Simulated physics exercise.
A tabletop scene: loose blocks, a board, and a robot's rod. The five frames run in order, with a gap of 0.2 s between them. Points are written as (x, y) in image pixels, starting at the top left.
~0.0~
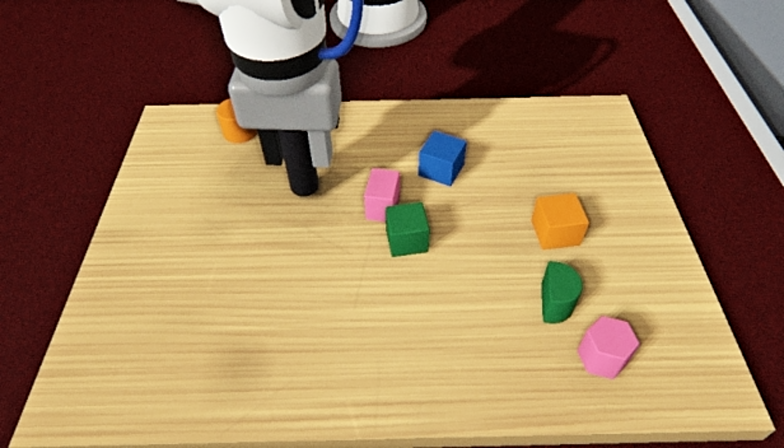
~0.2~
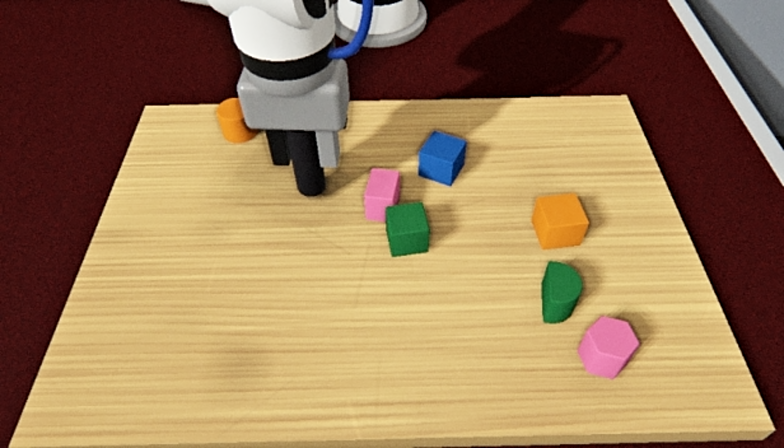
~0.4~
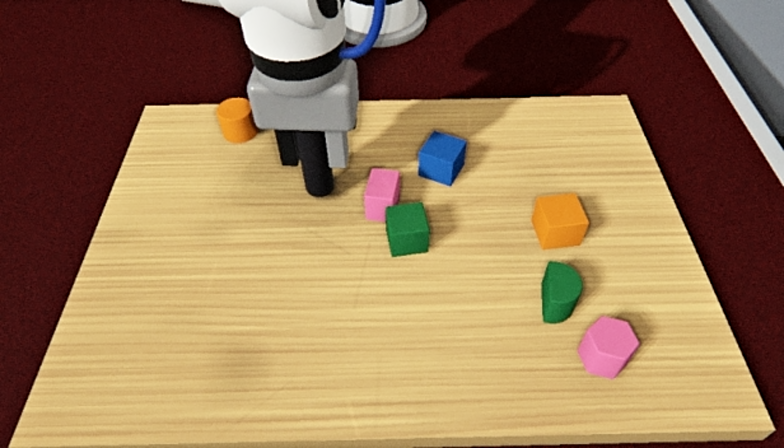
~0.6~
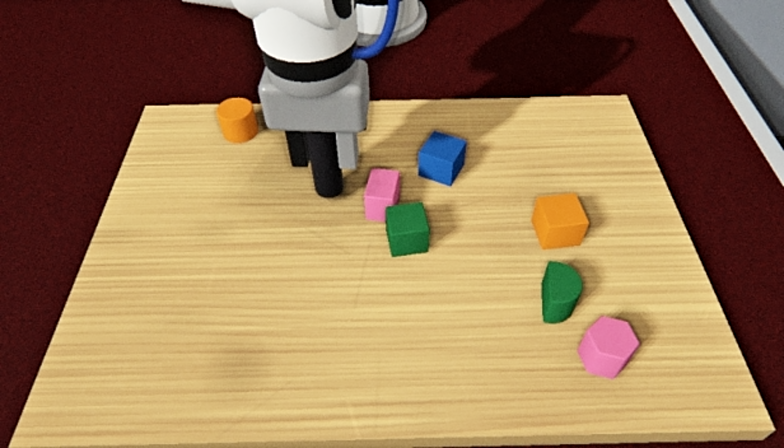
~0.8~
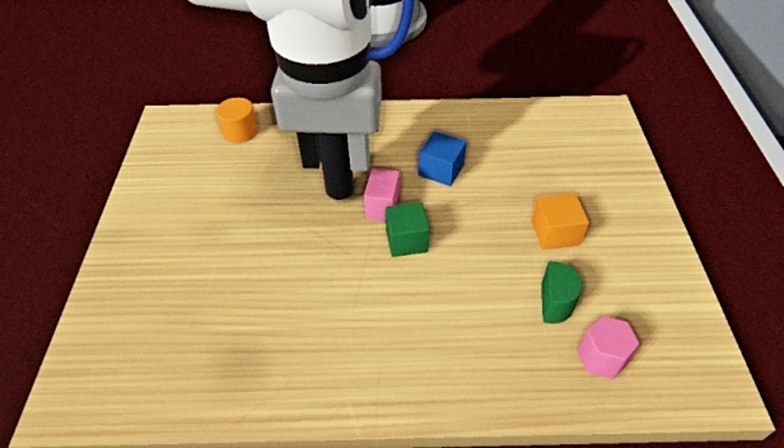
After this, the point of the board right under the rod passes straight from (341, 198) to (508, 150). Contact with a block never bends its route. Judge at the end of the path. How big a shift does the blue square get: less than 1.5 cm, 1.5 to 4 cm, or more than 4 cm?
It's set to move over 4 cm.
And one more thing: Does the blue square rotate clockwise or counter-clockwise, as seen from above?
Watching from overhead, you'd notice the blue square rotating clockwise.
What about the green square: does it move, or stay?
When the path is over, the green square is still on its spot.
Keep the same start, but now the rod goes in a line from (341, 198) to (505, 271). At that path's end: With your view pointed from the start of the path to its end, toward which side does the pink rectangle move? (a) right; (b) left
b.
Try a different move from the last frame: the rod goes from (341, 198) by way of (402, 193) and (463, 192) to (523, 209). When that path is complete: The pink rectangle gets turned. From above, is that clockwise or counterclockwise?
It ends up turned clockwise.
What follows on the original path. One third of the way, rod (400, 174); pink rectangle (395, 183), turned 50° clockwise.
Two thirds of the way, rod (457, 158); pink rectangle (395, 183), turned 50° clockwise; blue square (496, 134).
At the end, rod (510, 142); pink rectangle (395, 183), turned 50° clockwise; green square in place; blue square (546, 128), turned 60° clockwise.
